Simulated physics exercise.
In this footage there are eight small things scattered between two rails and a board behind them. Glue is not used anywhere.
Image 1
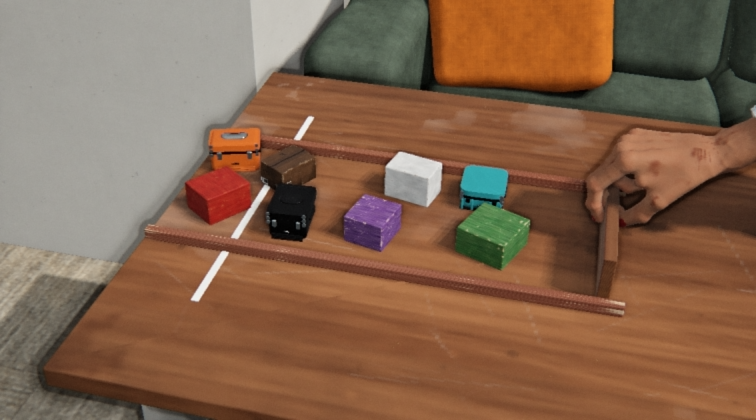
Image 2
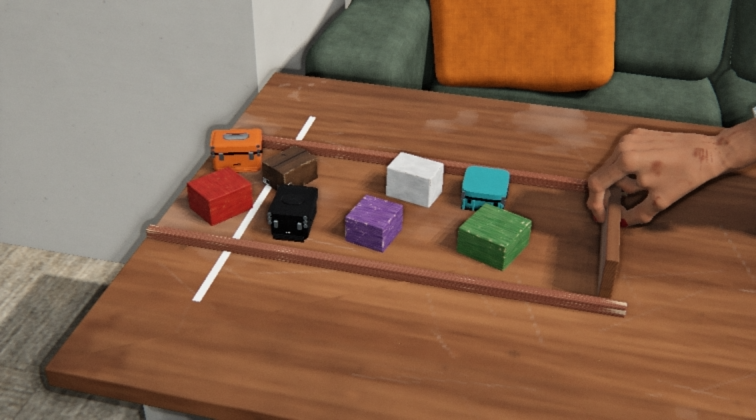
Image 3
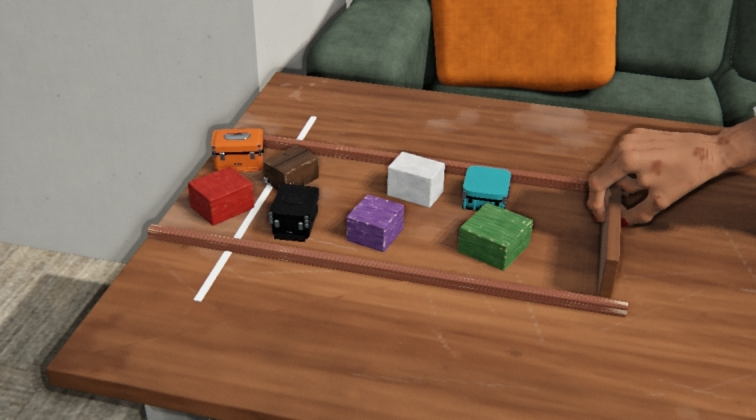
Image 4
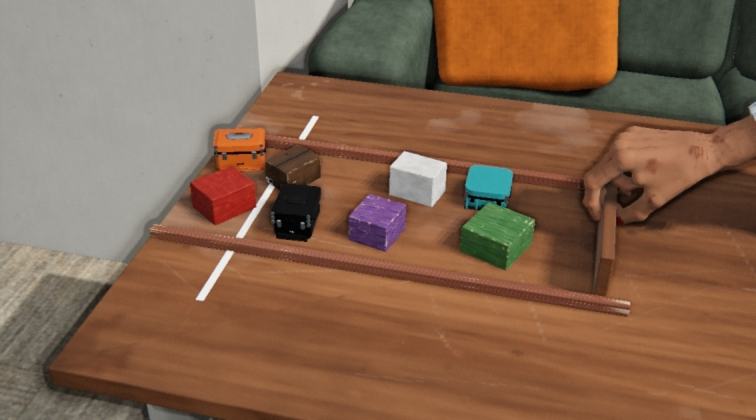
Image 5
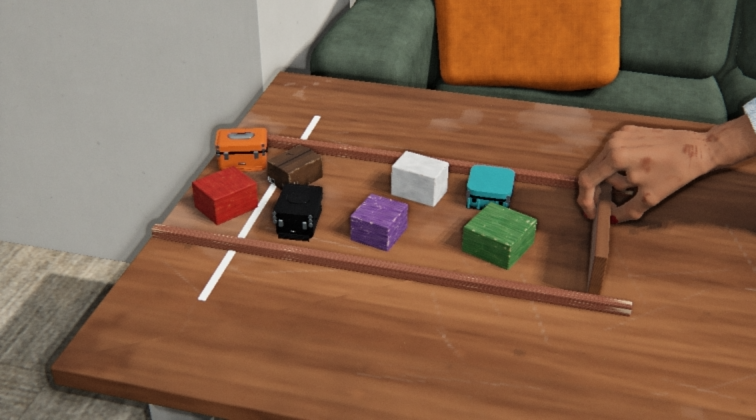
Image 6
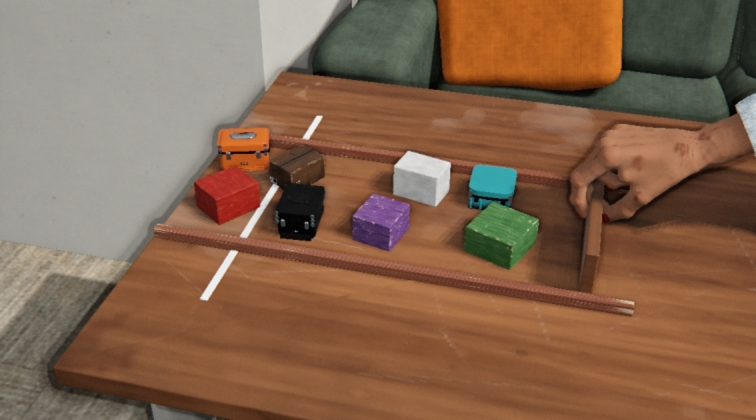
In the video, eight small boxes and cases in various colors sit between two rails on a wooden table, some near a white tape line, while a hand at right moves an upright board slightly left toward them.
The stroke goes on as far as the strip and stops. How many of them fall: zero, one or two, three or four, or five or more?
The push is going to knock three or four off the table.
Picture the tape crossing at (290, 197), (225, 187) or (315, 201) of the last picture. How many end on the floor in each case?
Taken one after another, the numbers are 4, 6 and 2.
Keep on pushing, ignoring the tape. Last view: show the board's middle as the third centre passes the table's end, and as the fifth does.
The first one at (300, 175), the next at (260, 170).
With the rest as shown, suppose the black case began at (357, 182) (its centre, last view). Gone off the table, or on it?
In that spot, it plunges.
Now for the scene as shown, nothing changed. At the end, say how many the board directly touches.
At rest, 2 are in contact.
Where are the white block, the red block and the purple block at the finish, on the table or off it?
White block: Stays up; red block: Goes down; purple block: Stays up.
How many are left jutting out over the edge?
Count: 2.
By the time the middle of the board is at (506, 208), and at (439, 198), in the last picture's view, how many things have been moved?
Moved so far: 2, later 4.
Early on, none off yet; orange case at rest near (244, 150); red block at rest near (228, 195); brown box at rest near (297, 169).
A while later, none off yet; orange case travelled about its own width near (203, 143); red block travelled about its own width near (170, 190); brown box travelled about its own width near (232, 165).
Finally, the number that fall off is three or four; lost, black case, brown box, red block and orange case.
